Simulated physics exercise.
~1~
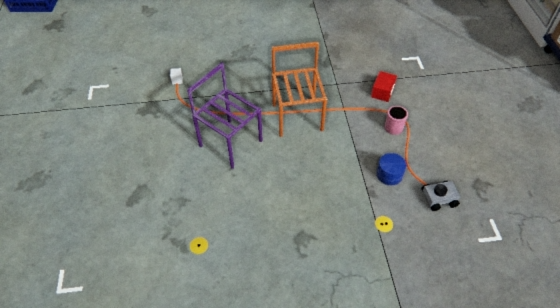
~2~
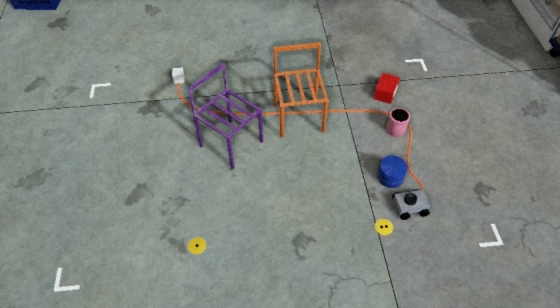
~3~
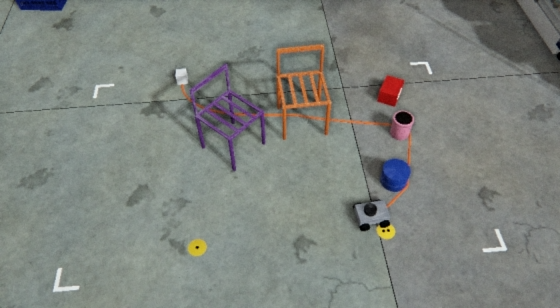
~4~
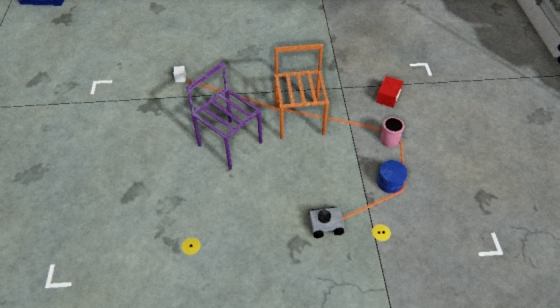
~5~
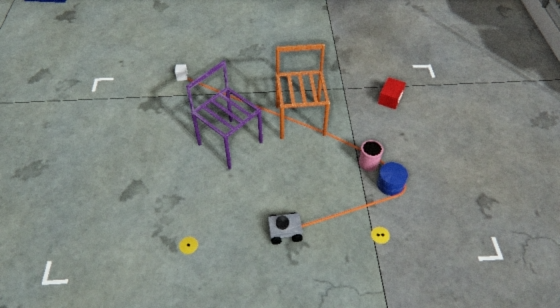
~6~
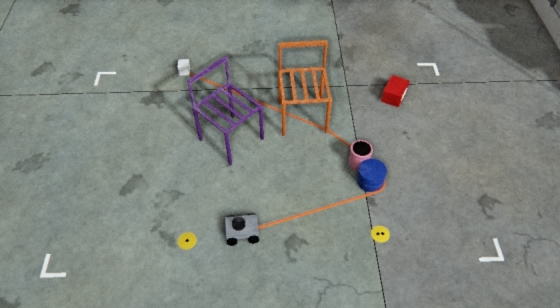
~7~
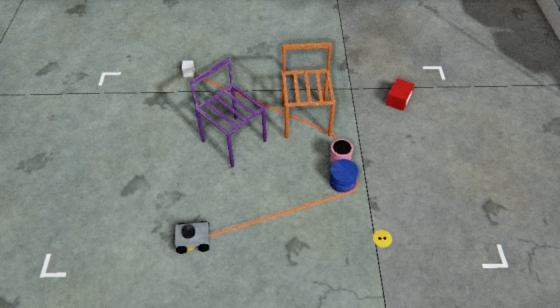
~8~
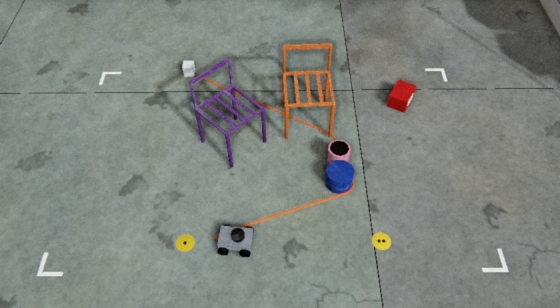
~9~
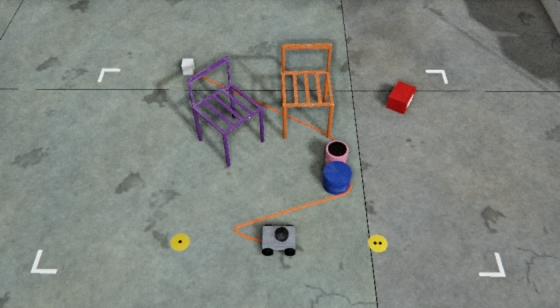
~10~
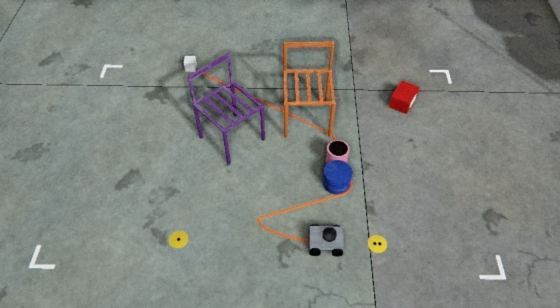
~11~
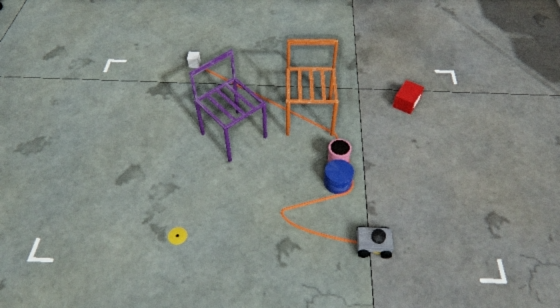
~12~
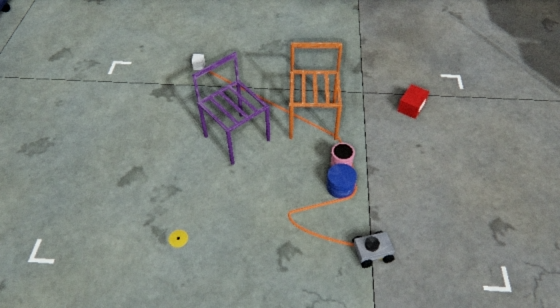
A small grey cart rolls left across a concrete floor, trailing an orange lead that winds past a blue tub, a pink pot and two chairs, one orange and one purple. As the lead draws tight, the pink pot slides left and toward the viewer, and then the blue tub shifts left too, until they sit close together. The cart reaches the yellow mark on the left, covering it, then reverses direction and heads right. The lead falls slack in a bend behind it. The cart stops over the right-hand mark, with pot and tub still displaced and both chairs and the red carton standing where they were.
